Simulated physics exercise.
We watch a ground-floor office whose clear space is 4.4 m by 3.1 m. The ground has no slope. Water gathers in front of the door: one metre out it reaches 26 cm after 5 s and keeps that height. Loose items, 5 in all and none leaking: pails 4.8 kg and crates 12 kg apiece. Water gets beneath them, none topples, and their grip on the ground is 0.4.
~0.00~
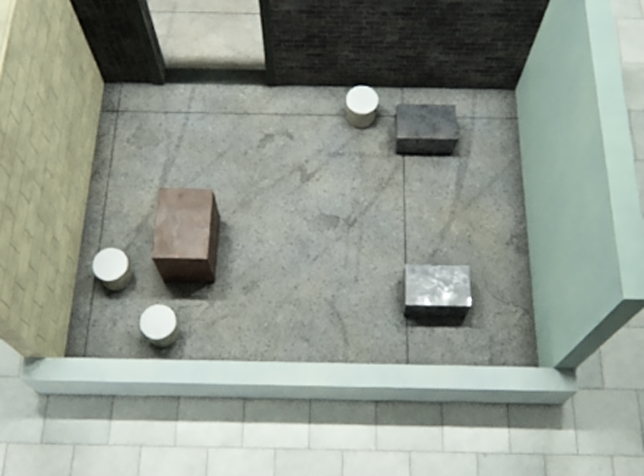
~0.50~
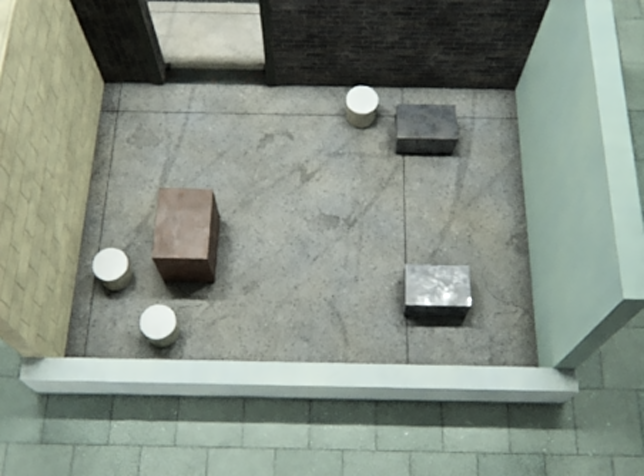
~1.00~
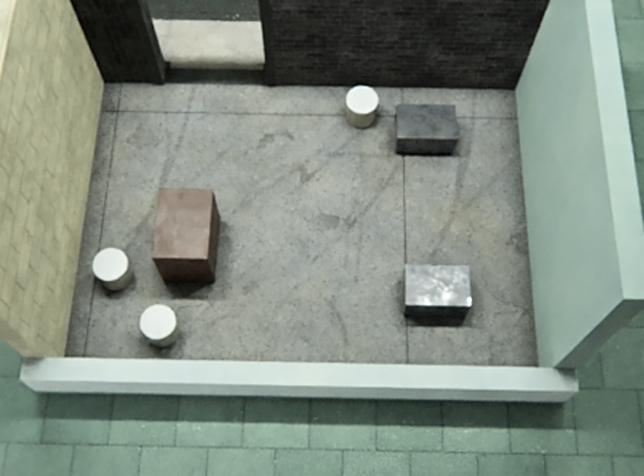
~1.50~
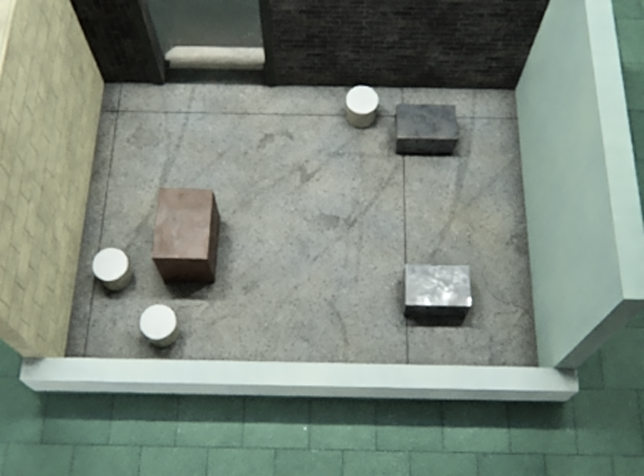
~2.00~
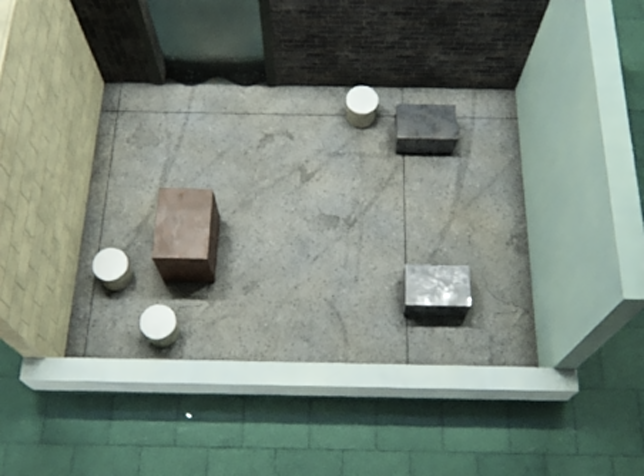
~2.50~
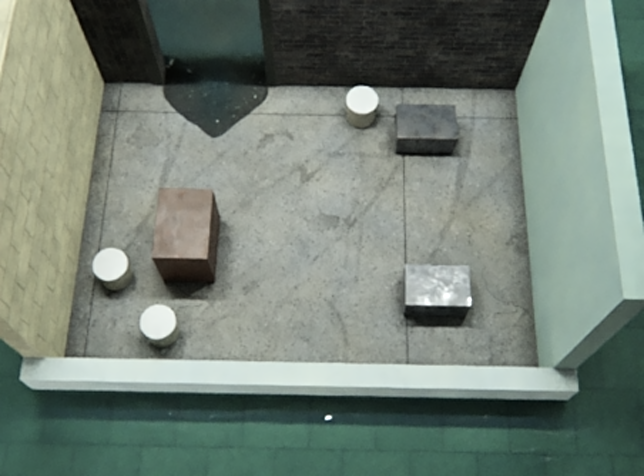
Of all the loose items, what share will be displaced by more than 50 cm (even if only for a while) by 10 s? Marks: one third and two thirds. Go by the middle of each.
That comes to from one to two thirds.
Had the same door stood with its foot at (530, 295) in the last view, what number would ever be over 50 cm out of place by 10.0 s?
Then 3.
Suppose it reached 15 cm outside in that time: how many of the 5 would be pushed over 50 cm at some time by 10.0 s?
In that case 1 of them.
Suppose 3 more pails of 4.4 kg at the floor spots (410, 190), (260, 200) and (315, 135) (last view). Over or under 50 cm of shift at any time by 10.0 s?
In turn: Under, past it, under.
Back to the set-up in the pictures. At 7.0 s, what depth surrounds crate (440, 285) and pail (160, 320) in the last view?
Roughly 4 and 8 cm.
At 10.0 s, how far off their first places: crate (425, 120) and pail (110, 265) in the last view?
In turn: 20 cm, 300 cm.
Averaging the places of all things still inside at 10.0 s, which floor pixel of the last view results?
Around (389, 202).
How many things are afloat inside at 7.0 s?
I count 2.
After 3.5 s 0 of 5 are over 50 cm from their spots; 0 afloat.
After 4.5 s 0 of 5 are over 50 cm from their spots; 0 afloat.
After 7.0 s 1 of 5 are over 50 cm from their spots; 2 afloat.
After 10.0 s 3 of 5 are over 50 cm from their spots, and 3 have been at some point; 3 afloat.
